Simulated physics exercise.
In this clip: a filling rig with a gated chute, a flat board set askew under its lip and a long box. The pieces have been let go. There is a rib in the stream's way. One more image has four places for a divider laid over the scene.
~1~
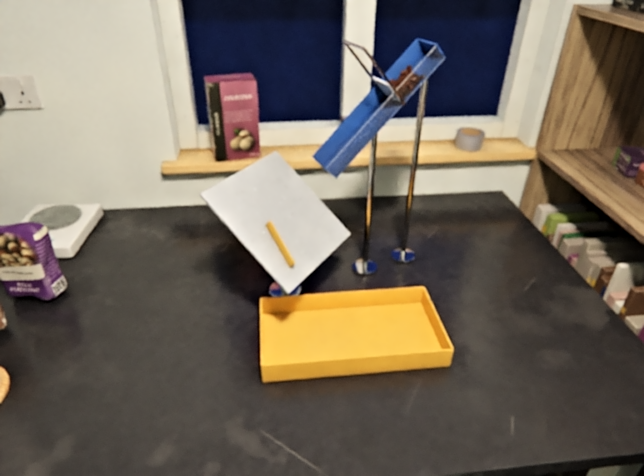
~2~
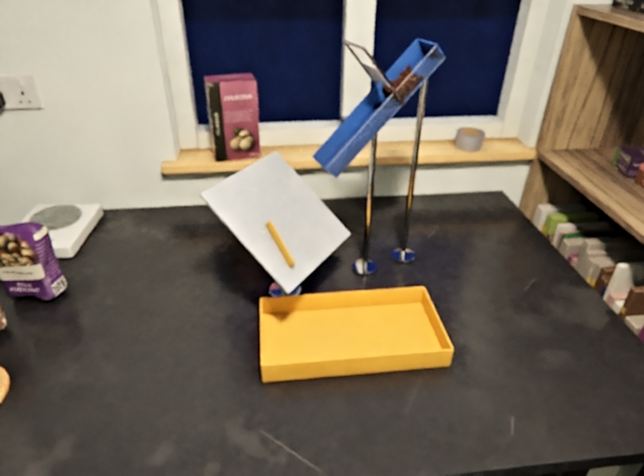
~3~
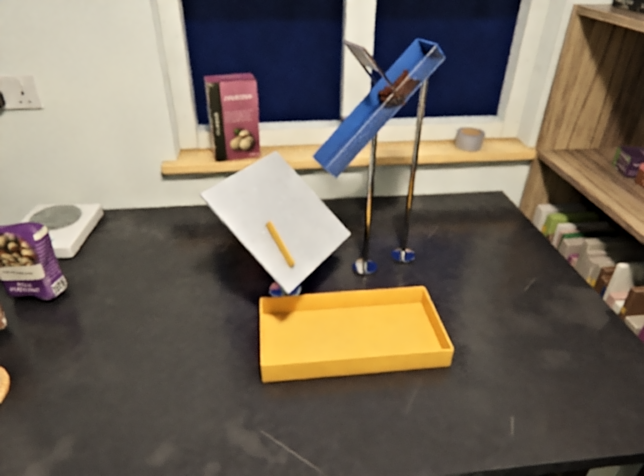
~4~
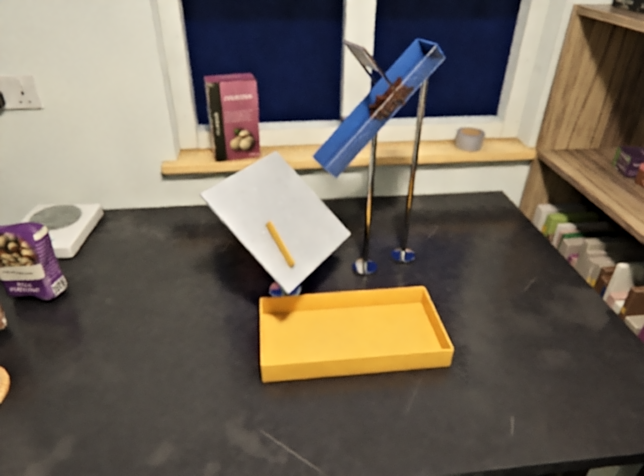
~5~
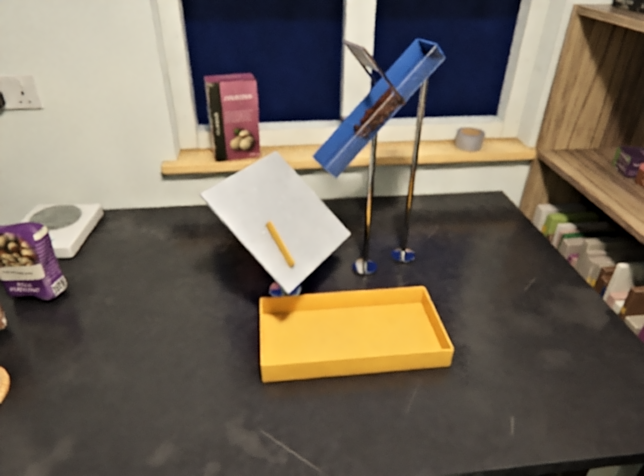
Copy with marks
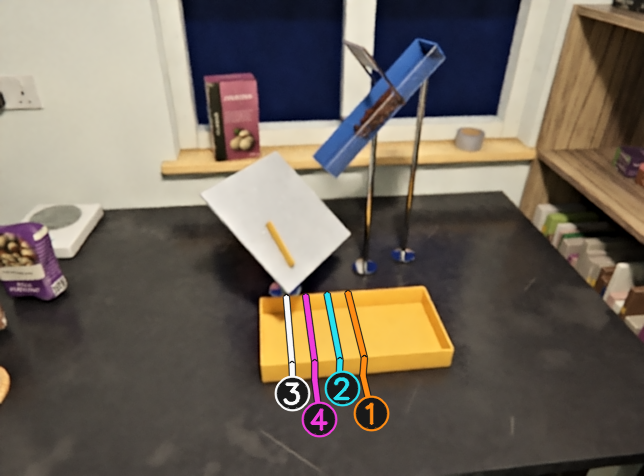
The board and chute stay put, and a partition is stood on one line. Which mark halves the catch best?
Line 2.
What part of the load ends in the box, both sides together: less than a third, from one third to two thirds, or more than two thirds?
More than two thirds.
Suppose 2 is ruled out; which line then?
1.
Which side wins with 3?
More lands on the right.
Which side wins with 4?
The right side.
On the marked copy, line 1 crosses the front rim at (364, 357); line 2 crosses the front rim at (339, 359); line 3 crosses the front rim at (291, 363); line 4 crosses the front rim at (314, 361).
With 1, of what is caught, most on the left of the divider, a small part on the right.
With 2, of what is caught, about half on the left of the divider, about half on the right.
With 3, of what is caught, none on the left of the divider, all on the right.
With 4, of what is caught, a stray few on the left of the divider, nearly all on the right.
